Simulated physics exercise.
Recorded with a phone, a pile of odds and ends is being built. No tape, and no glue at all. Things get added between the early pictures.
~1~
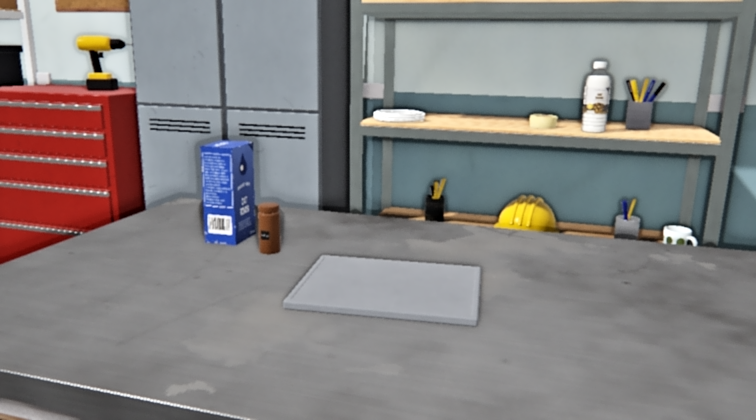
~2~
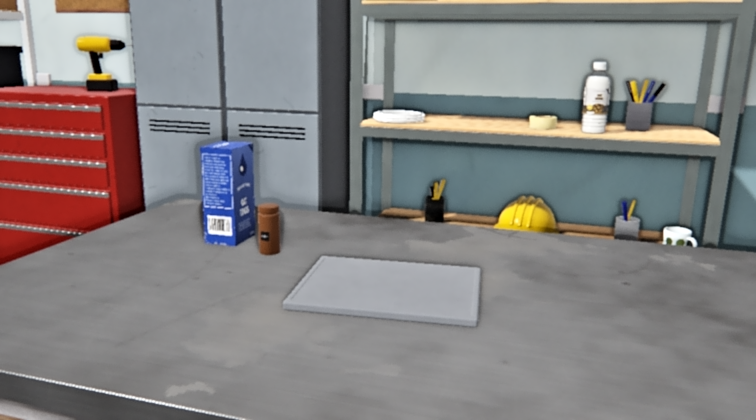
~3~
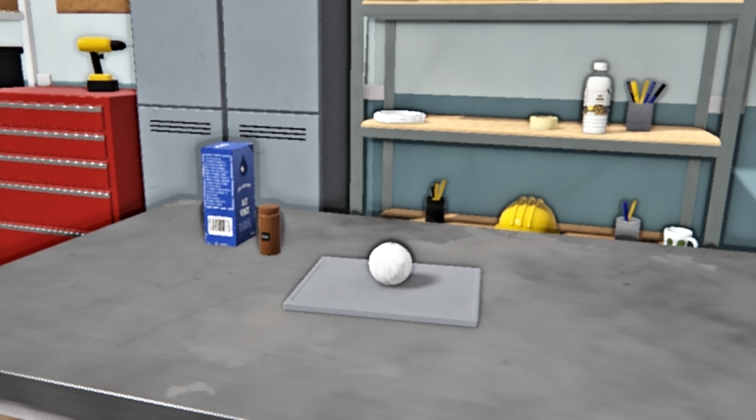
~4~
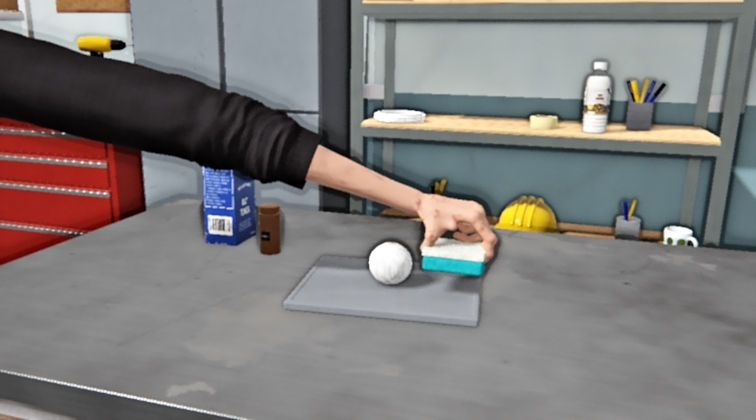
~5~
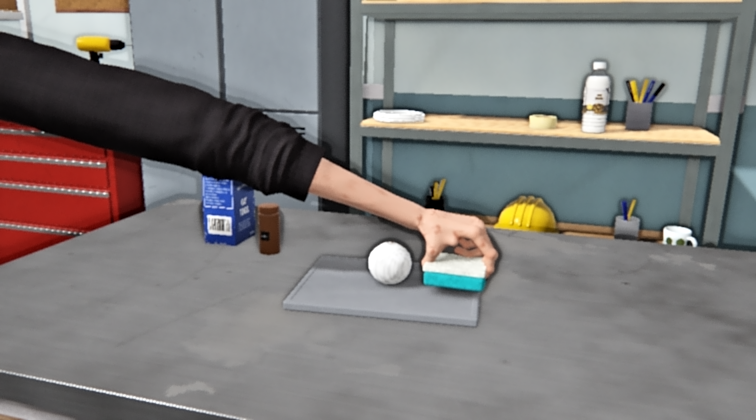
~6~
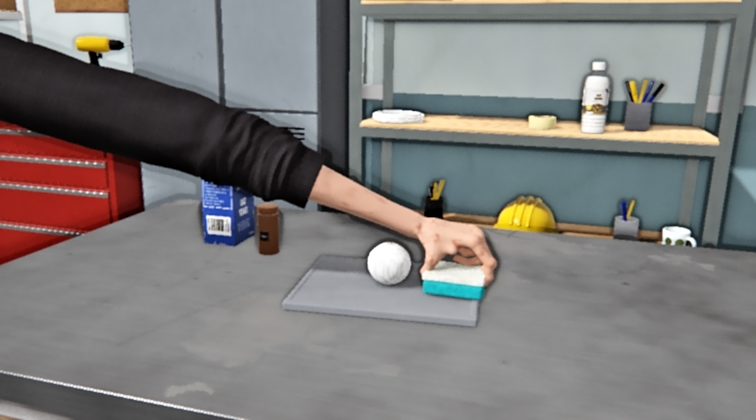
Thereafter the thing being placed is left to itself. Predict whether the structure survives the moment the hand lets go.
The structure survives.
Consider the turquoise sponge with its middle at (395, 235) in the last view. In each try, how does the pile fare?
Result: Pile toppled.
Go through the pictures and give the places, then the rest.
The last thing is not in view yet, in the first picture.
The last thing is not in view yet; brown shaker (269, 229), in the second picture.
The last thing is not in view yet; white onion (391, 264), in the third picture.
On its way; turquoise sponge (456, 257); brown shaker (270, 229), in the fourth picture.
On its way; turquoise sponge (457, 272); white onion (390, 263), in the fifth picture.
Set down, still held; turquoise sponge (456, 280); brown shaker (269, 229), in the sixth picture.
Then, 0.60 s after the last picture, nothing has stirred.
Then, 1.60 s after the last picture, turquoise sponge resting near (456, 281).
At rest, all 5 in place. Seen from the same camera at the end, turquoise sponge near (456, 281). The pile stays up.
